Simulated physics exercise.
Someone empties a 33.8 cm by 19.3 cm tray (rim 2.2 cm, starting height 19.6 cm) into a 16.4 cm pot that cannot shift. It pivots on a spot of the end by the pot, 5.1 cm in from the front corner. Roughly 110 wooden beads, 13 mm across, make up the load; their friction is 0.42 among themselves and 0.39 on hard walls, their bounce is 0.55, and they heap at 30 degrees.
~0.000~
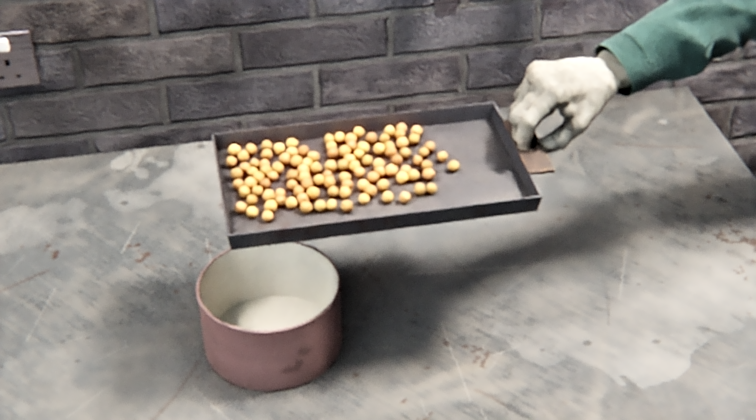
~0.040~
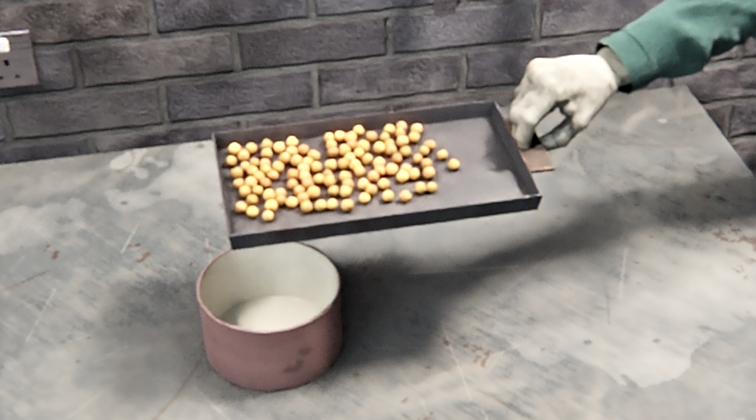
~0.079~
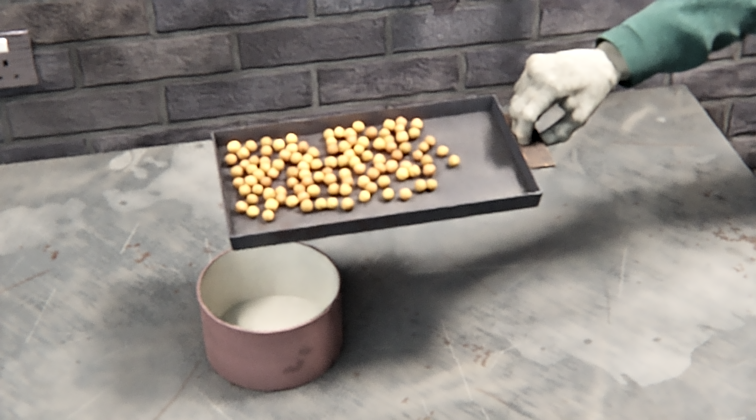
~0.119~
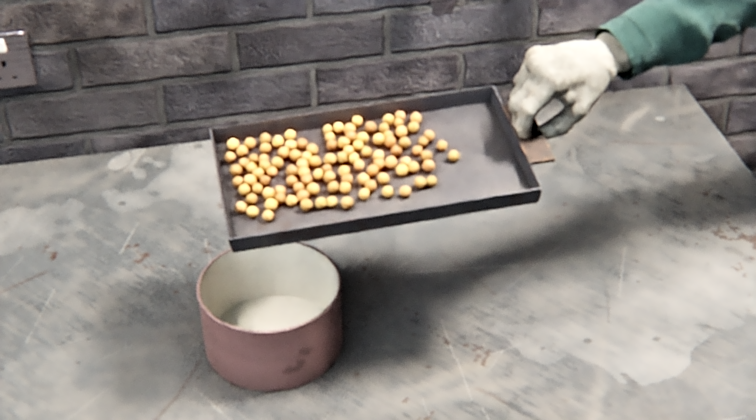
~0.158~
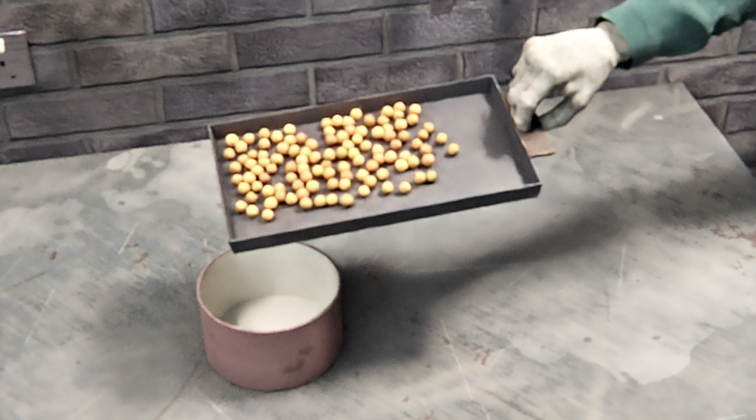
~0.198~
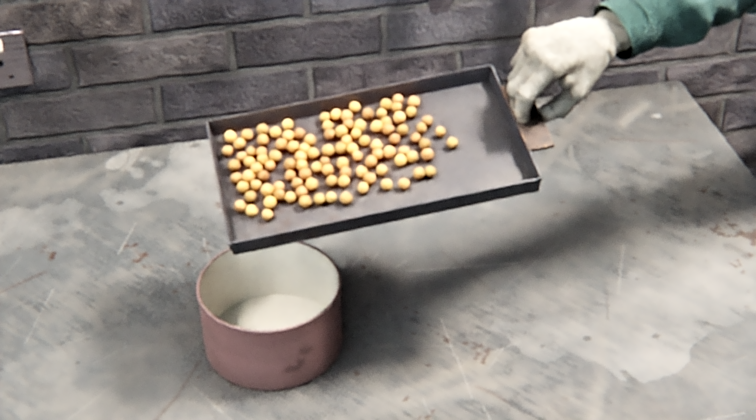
Gloved hand in a green sleeve gradually tilting a dark tray of wooden beads, raising its right end above a reddish pot.
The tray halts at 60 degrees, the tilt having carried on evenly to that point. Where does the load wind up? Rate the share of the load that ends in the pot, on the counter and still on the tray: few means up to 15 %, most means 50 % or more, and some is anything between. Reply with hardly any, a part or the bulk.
Pot: Hardly any; counter: Hardly any; tray: The bulk.
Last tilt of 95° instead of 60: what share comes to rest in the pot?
Roughly 30 %.
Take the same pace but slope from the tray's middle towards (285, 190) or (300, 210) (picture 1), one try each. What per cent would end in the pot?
Roughly 0 per cent on the first try and 0 per cent on the second.
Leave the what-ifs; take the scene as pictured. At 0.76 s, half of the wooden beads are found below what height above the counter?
The halfway mark is near 24 cm.
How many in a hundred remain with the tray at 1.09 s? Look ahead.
I'd put it at roughly 100 per cent.
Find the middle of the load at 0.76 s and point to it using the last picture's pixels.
Look about (288, 193) in the last view.
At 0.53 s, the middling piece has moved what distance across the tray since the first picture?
About 7 cm.
After 0.53 s, tilt 34 degrees; the tray holds 100 %, the pot 0 %.
Then, at 0.76 s, tilt 51 degrees; the tray holds 100 %, the pot 0 %.
After 1.09 s, tilt 60 degrees; the tray holds 100 %, the pot 0 %.
In the end, at 1.9 s, pot 0 %, counter 5 %, tray 95 %.
